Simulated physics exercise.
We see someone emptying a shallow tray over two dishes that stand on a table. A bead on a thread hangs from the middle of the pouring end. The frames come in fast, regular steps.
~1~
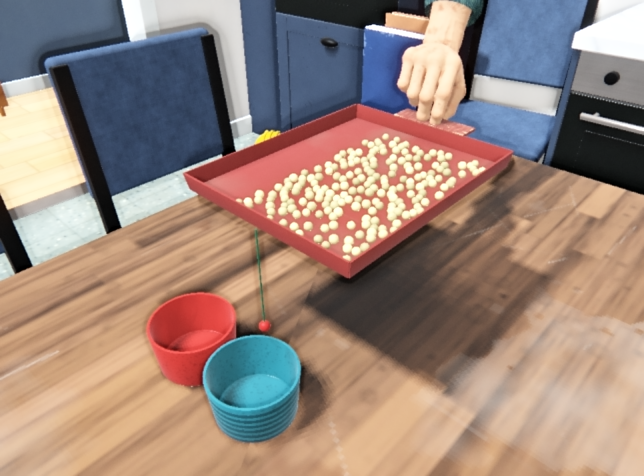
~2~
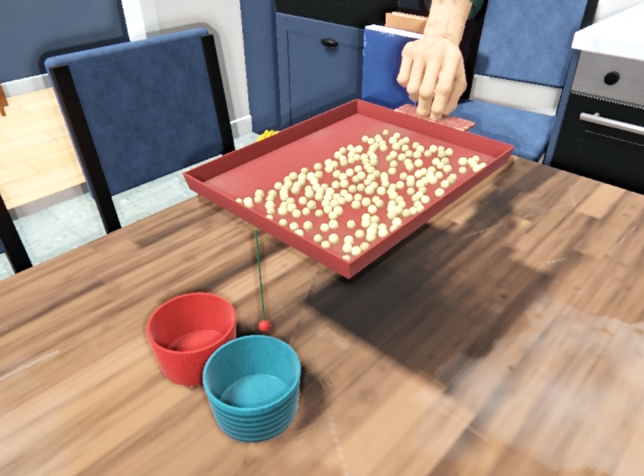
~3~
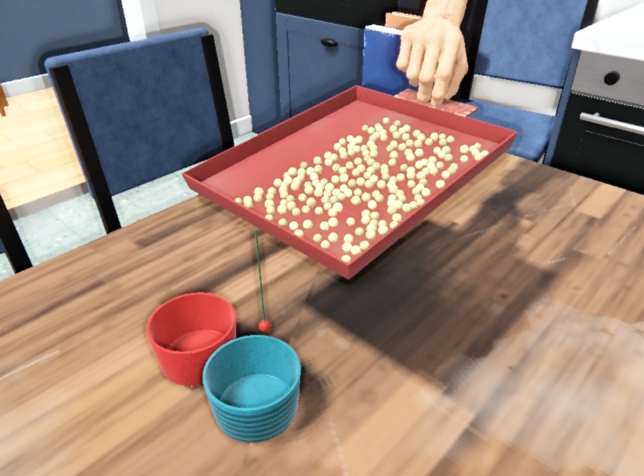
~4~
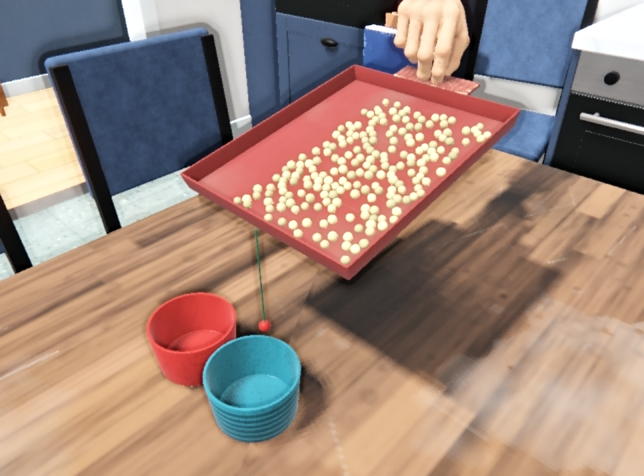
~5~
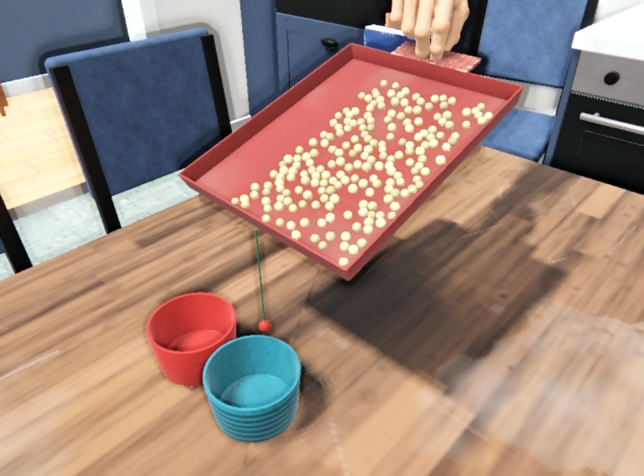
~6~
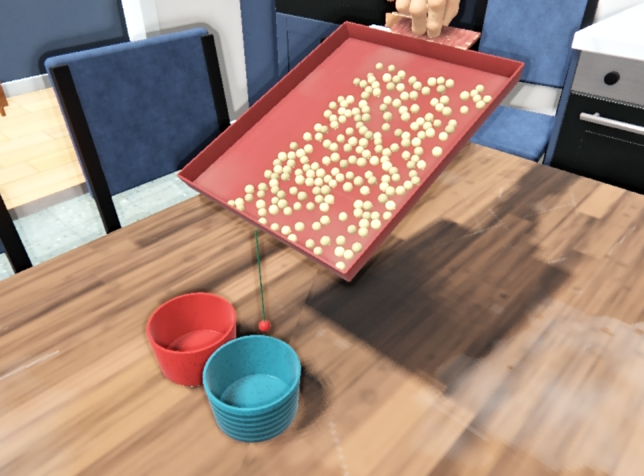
A hand raising the far end of a red tray of pale beans, tilting it steadily above red and teal dishes on a wooden table.
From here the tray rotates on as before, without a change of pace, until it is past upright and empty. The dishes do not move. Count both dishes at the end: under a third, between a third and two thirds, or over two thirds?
They take between a third and two thirds between them.
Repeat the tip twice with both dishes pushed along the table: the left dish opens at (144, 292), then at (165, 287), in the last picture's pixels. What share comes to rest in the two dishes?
Roughly 20 per cent, and 10 per cent.
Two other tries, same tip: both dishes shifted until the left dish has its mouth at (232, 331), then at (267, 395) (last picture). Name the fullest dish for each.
In turn: Right; the left dish.
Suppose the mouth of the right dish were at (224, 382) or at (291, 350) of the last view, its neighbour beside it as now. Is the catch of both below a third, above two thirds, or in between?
At the first place one to two thirds, at the second less than a third.
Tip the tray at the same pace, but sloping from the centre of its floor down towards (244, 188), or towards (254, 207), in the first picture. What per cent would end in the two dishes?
Near 30 % and 70 %.
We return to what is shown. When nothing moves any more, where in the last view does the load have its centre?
Close to (257, 434).
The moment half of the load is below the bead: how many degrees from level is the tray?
Roughly 115°.
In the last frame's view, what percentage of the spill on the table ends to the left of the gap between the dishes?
About 30 per cent.
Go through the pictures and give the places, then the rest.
The first frame shows corners of the pouring end at (187, 173) and (349, 259), level; middle of the load at (368, 185), soya beans; left dish at (159, 360); right dish at (217, 414); bead on its thread at (265, 326).
The second frame shows corners of the pouring end at (187, 173) and (349, 259), level; middle of the load at (368, 182).
The third frame shows corners of the pouring end at (186, 173) and (348, 261), tipped barely, level across its low end; middle of the load at (368, 176).
The fourth frame shows corners of the pouring end at (184, 173) and (347, 263), tipped a little, level across its low end; middle of the load at (367, 166).
The fifth frame shows corners of the pouring end at (183, 173) and (345, 266), tipped clearly, level across its low end; middle of the load at (365, 156).
The sixth frame shows corners of the pouring end at (181, 174) and (344, 268), tipped clearly, level across its low end; middle of the load at (360, 150), about half on the move; left dish at (159, 360); right dish at (217, 414).
Soon, tray tipped steeply; nearly all on the tray; a small part in the air.
A while on, tray tipped past a quarter turn; about a third on the tray; a small part in the right dish; a stray few in the left dish; about a quarter outside both; about a third in the air.
Towards the end, tray tipped past a quarter turn; about a third in the right dish; a small part in the left dish; about half outside both.
Finally, tray tipped past a quarter turn; about a third in the right dish; a small part in the left dish; about half outside both.
